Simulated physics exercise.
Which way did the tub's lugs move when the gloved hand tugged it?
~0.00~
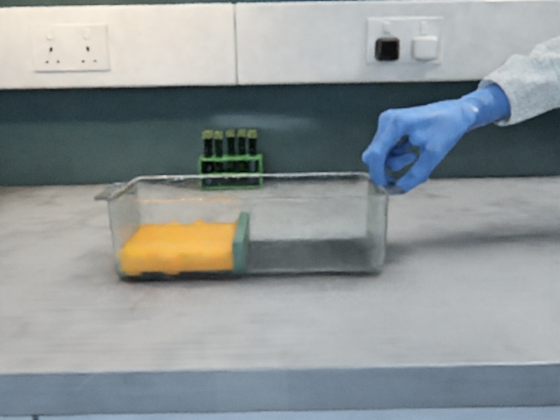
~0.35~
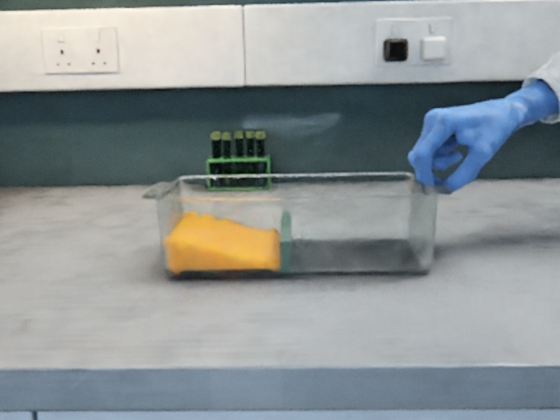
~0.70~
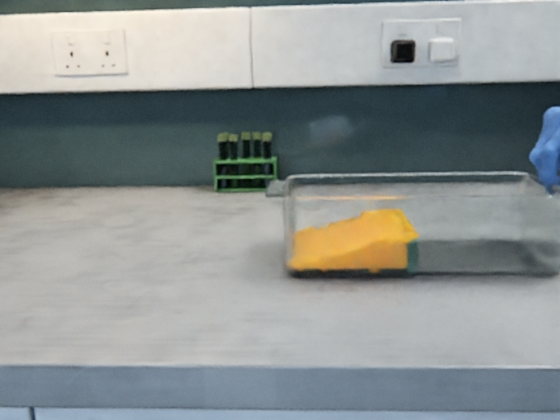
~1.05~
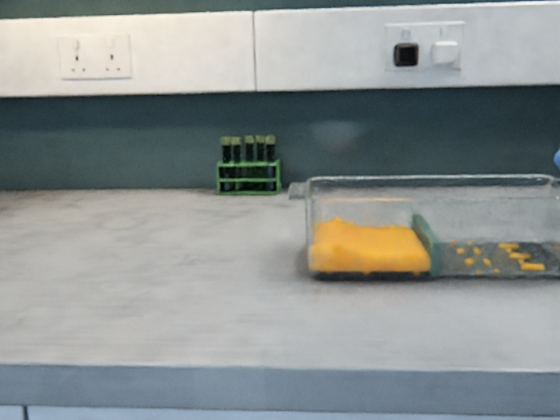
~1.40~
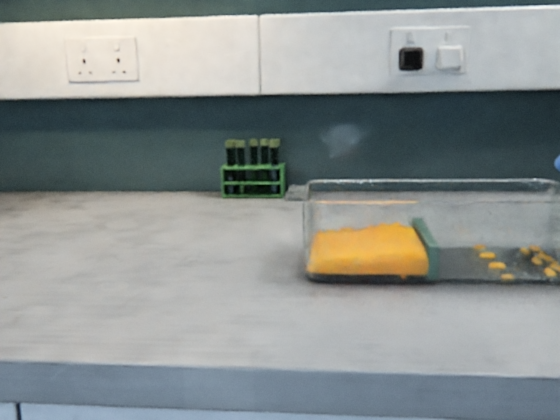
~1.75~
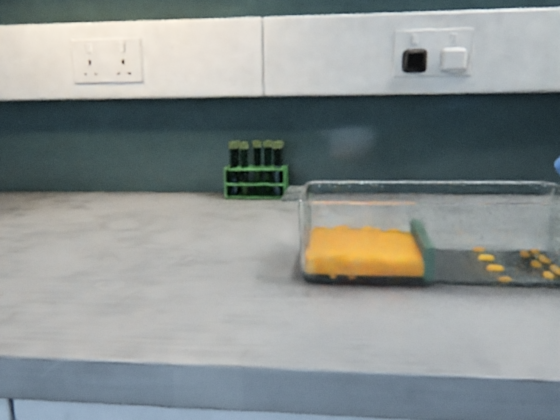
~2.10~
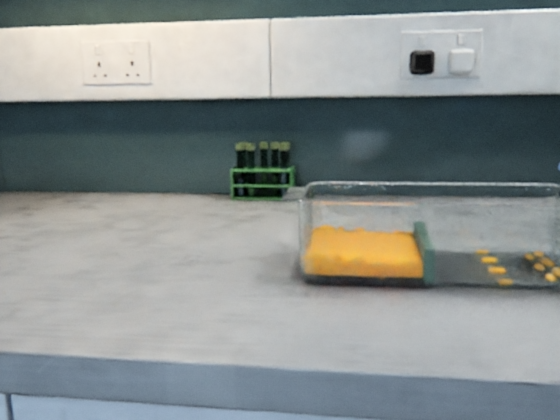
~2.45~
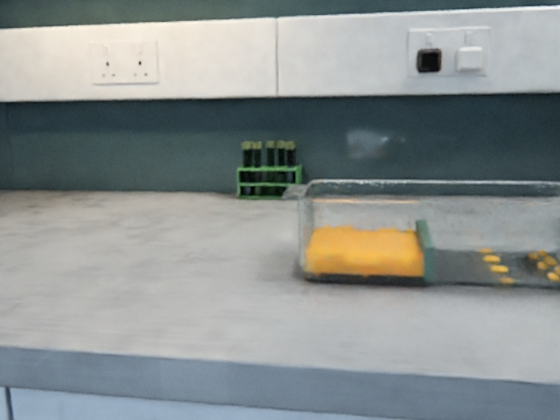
The lugs moved to the right along with the tub.
